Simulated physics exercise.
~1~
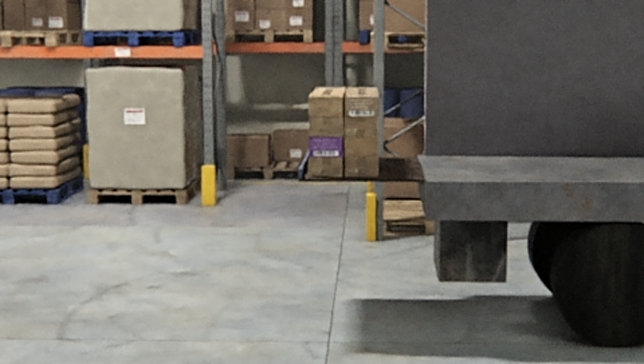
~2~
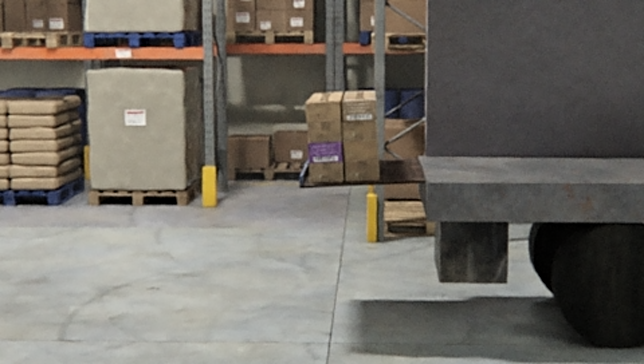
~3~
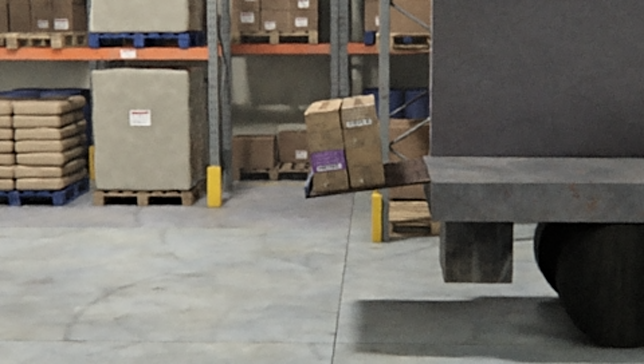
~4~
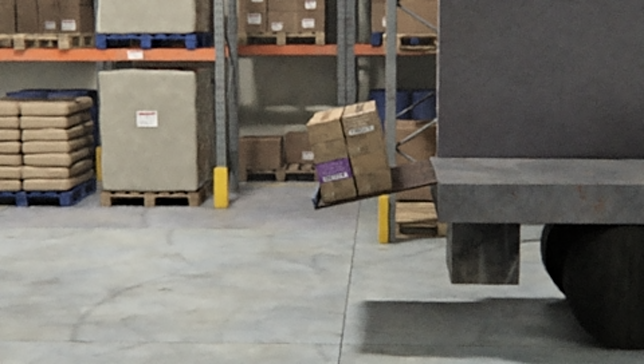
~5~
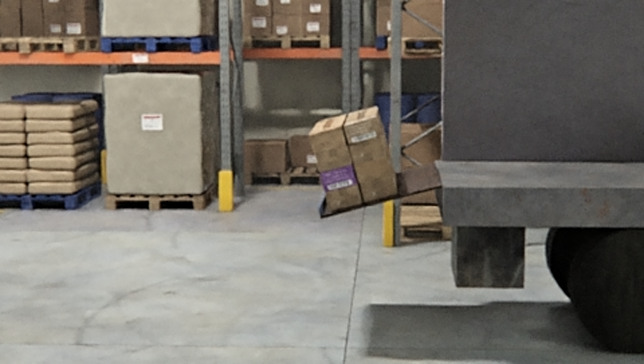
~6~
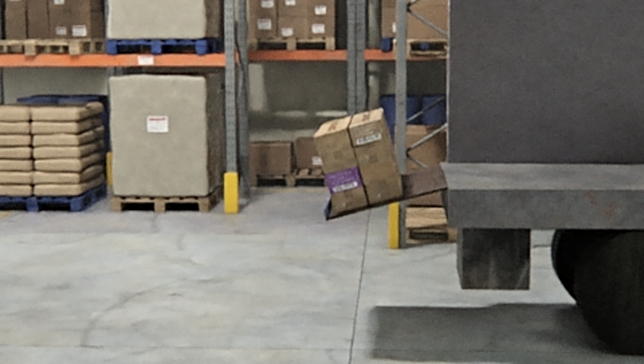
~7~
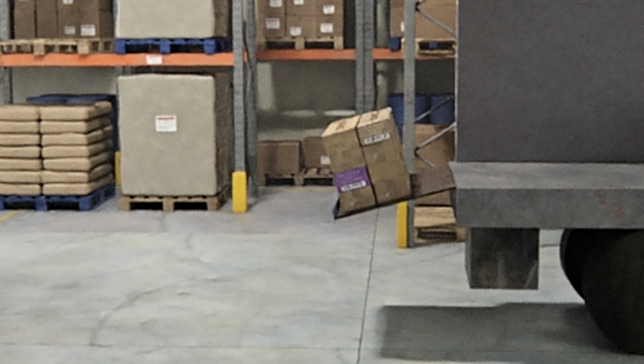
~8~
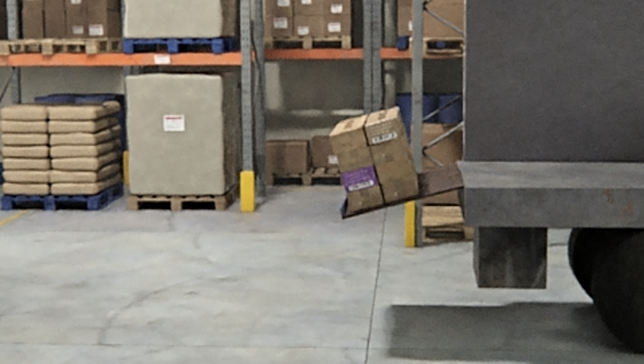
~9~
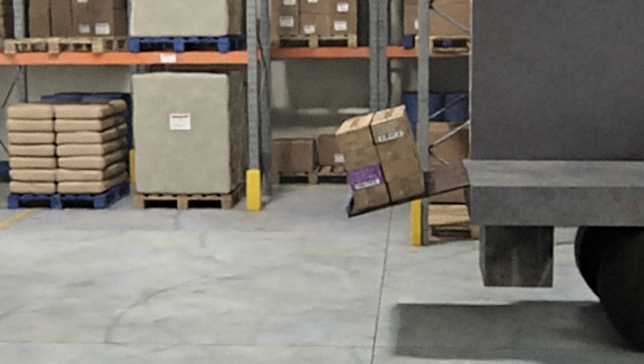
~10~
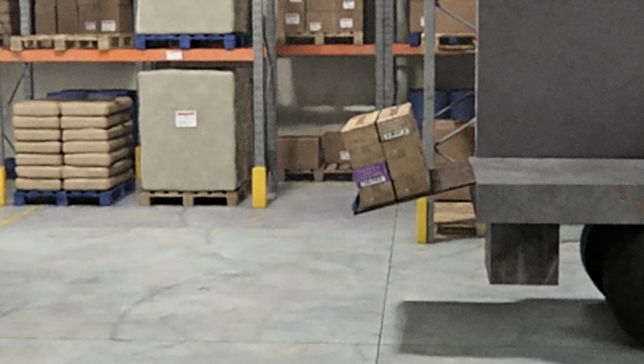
In a warehouse with a pale concrete floor, seen from floor level, a large dark grey truck body with a black wheel stands at the right. Behind it, orange-beamed racks hold brown cartons, stacked tan sacks and a big wrapped grey block on pallets, with yellow posts in front. A tight stack of brown boxes, one marked with a purple label, sits on a platform extending left from the truck. The platform's outer end tips down to the left, and the stack leans with it as the view drifts slightly left. The tilting then stops, and the boxes stay together on the slope, none falling.
